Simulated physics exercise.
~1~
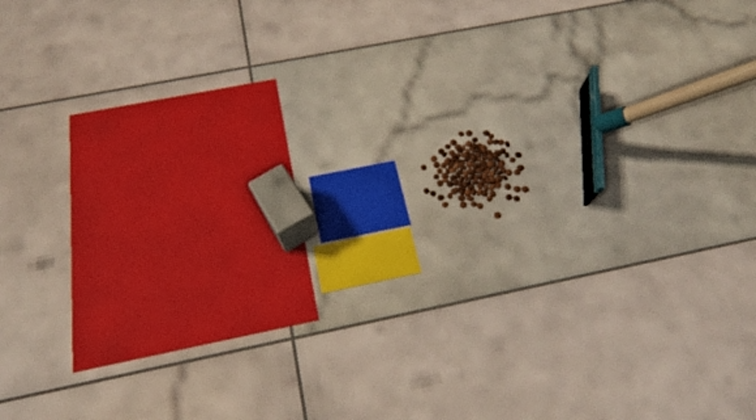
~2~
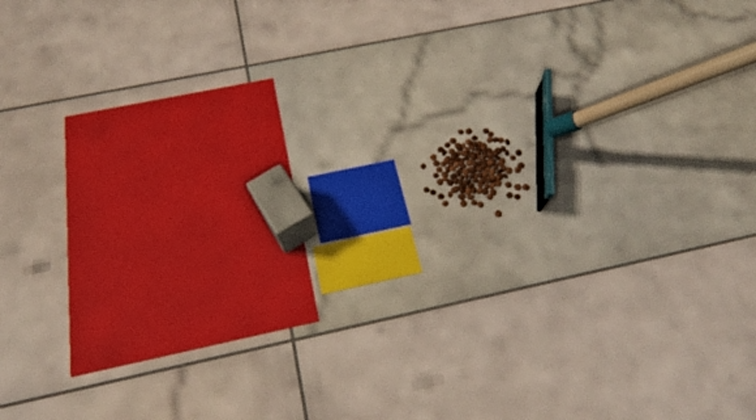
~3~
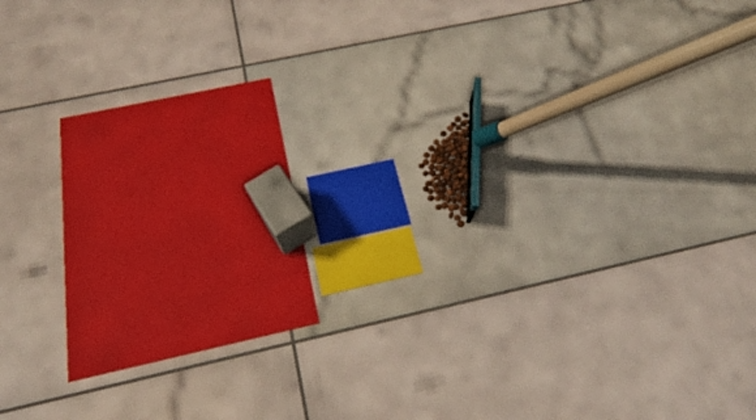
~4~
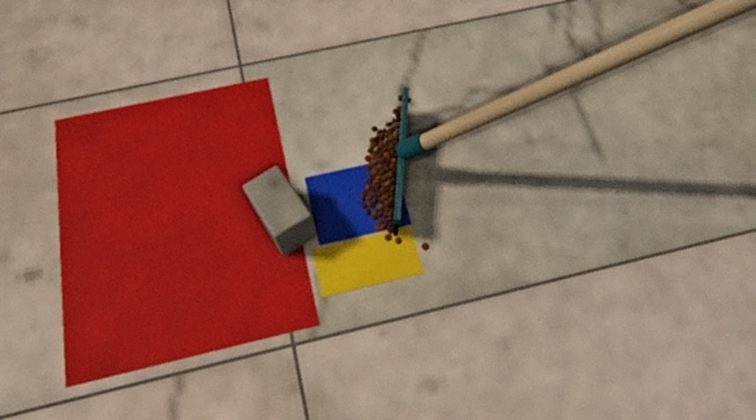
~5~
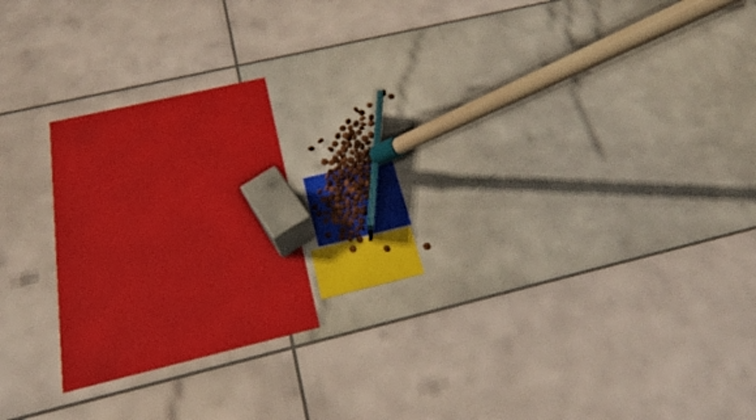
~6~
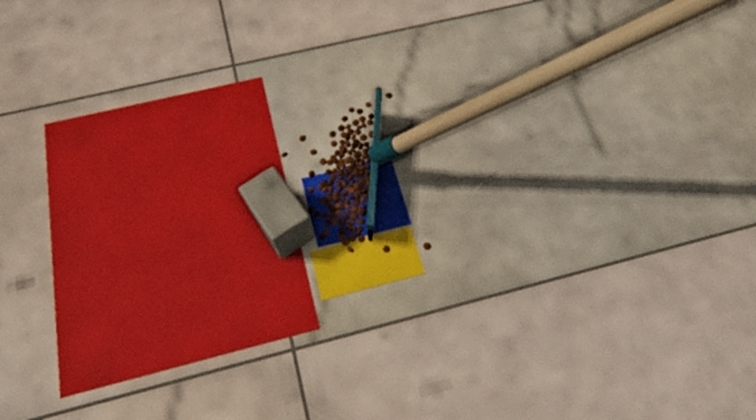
A teal squeegee pushes scattered brown kibble left onto a blue mat, then stops.
